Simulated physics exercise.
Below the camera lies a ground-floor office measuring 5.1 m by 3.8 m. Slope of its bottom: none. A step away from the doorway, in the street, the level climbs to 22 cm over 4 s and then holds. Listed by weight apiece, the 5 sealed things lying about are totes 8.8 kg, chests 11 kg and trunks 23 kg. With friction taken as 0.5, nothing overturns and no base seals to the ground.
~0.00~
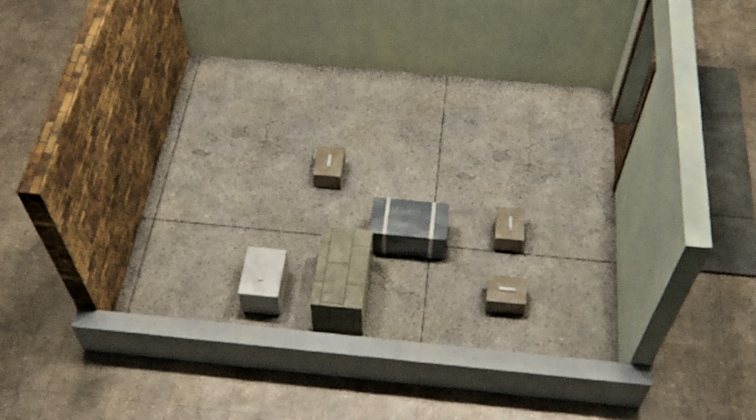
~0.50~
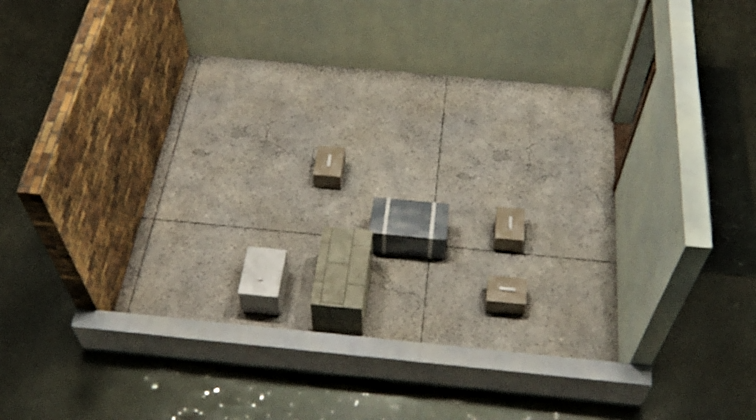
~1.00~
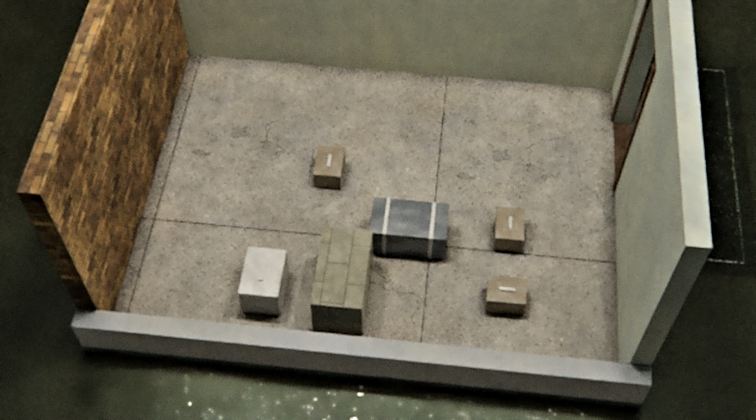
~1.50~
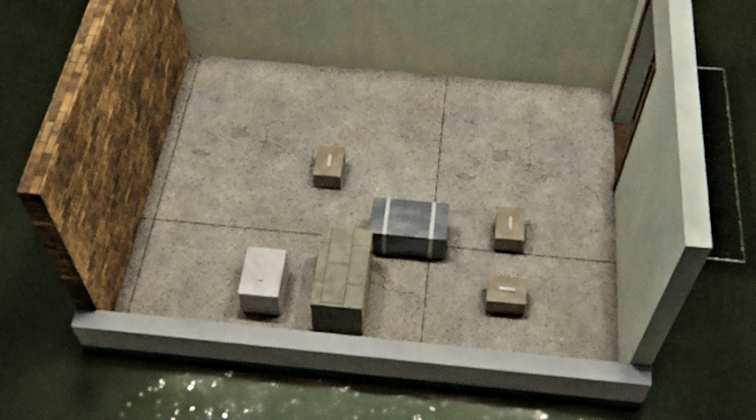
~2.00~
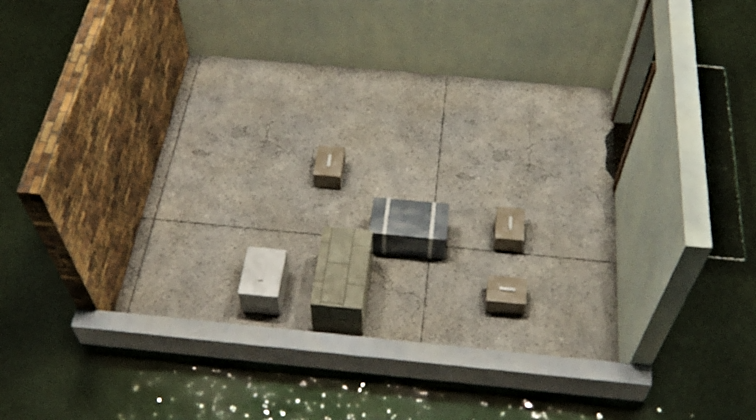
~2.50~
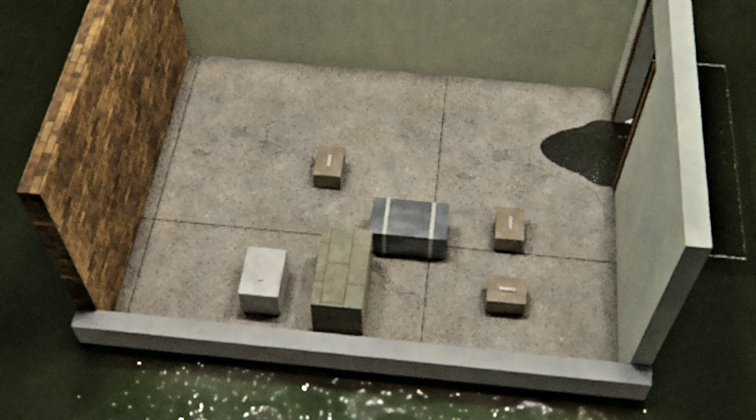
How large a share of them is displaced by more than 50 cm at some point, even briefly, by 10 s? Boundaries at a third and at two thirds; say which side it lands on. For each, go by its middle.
The share is below one third.
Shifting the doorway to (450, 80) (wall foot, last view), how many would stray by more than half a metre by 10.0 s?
The count would be 2.
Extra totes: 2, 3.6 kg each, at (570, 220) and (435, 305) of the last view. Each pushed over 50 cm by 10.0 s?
Order as asked: Not as far and not as far.
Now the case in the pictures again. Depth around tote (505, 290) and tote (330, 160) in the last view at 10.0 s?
I'd estimate 2 cm for the first and 6 cm for the second.
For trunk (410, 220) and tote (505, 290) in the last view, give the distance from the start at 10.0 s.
Respectively 0 and 0 cm.
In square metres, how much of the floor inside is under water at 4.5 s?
6.0 m2.
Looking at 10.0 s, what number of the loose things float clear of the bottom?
That would be 0 of them.
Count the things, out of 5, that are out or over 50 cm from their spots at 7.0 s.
0.
After 3.5 s 0 of 5 are over 50 cm from their spots; 0 afloat.
After 4.5 s 0 of 5 are over 50 cm from their spots; 0 afloat.
After 7.0 s 0 of 5 are over 50 cm from their spots; 0 afloat.
After 10.0 s 0 of 5 are over 50 cm from their spots, and 0 have been at some point; 0 afloat.
